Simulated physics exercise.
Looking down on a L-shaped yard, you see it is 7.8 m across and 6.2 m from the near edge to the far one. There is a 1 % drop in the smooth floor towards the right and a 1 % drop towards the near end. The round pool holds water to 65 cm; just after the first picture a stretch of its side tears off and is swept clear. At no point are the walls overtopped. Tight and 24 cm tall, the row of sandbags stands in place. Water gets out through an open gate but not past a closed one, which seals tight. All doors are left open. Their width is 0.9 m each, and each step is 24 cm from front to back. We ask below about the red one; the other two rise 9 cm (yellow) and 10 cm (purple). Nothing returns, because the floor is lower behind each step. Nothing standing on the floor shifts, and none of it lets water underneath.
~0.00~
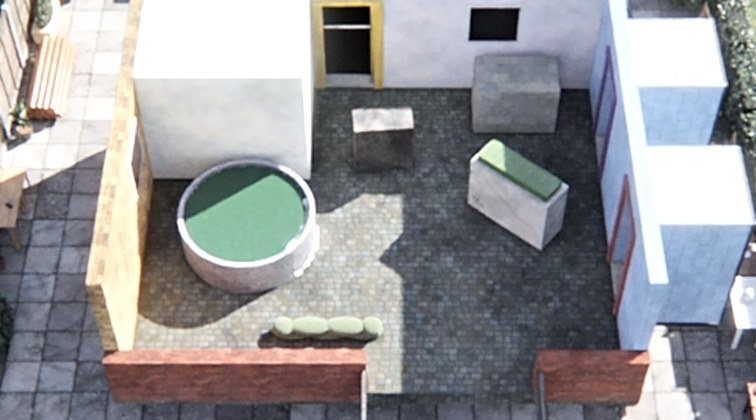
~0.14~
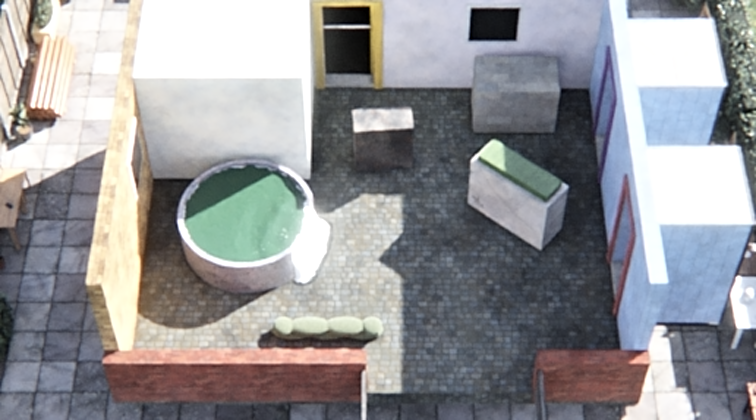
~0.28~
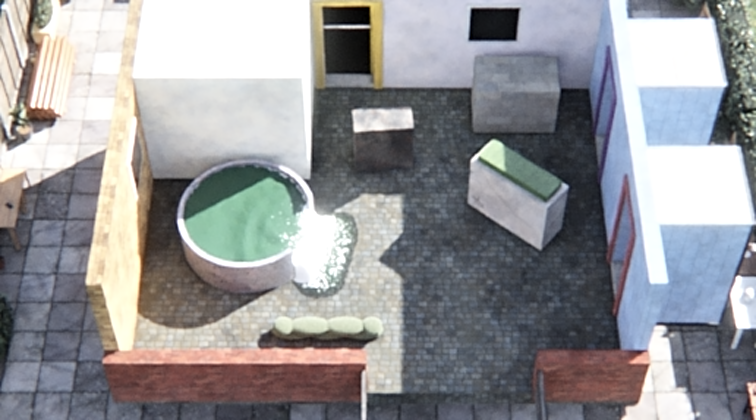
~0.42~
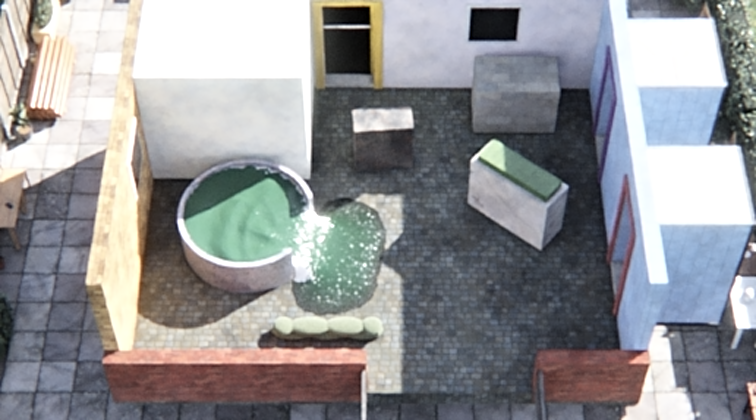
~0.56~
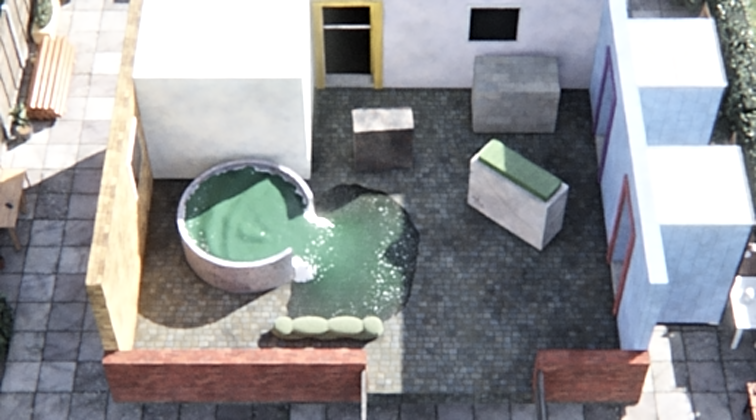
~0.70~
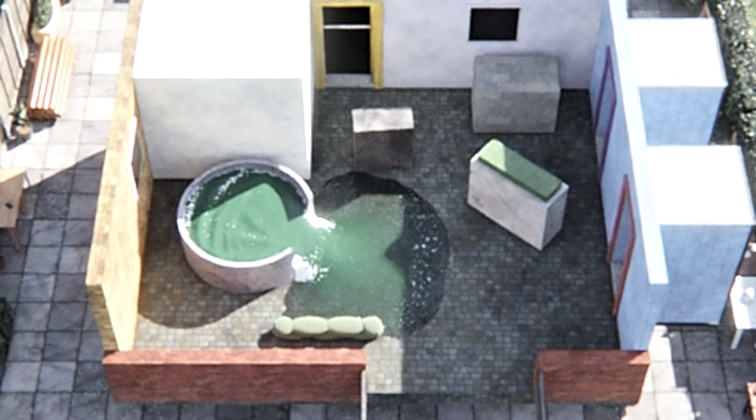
A paved yard with white walls at the back, low red brick walls in front and a blue wall at right is seen from high above by a still camera. A round pool of green water stands at left, near pale green sandbags, grey blocks and a green-topped one. Water bursts from the pool's right side, foaming, and spreads rightward across the paving in a widening sheet, reaching the sandbags.
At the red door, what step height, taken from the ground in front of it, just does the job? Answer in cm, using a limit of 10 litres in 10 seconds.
22 cm.
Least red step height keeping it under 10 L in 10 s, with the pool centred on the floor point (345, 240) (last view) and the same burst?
28 cm, give or take.
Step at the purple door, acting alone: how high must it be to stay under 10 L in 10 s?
For purple, a step near 8.5 cm.
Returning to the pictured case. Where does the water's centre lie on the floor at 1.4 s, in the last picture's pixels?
The balance point sits at roughly (306, 251).
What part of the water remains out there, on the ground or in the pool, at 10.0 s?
What remains is some 66 per cent of the water.
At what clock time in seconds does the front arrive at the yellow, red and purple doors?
Yellow 9.0 s / red 1.8 s / purple 3.2 s.
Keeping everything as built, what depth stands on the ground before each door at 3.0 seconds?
The yellow door has 0 cm, the red door 22 cm and the purple door 1 cm.
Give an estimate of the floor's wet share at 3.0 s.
50 %.
After 1.4 s water covers 35 % of the floor, deepest (30 cm) near (317, 257); it has not reached the red door.
After 3.0 s water covers 50 % of the floor, deepest (34 cm) near (618, 351); 22 cm at the red door, 59 litres in over its 10 cm step.
After 10.0 s water covers 75 % of the floor, deepest (12 cm) near (622, 380); 8 cm at the red door, 187 litres in over its 10 cm step.
At the red door as built, the water arrived by 1.8 s and peaked near 22 cm at 3.0 s.
With a step of 18 cm, 32 litres would have come in within the 10 s; with 24.5 cm, 4 litres. So under 10 litres takes about 22 cm.
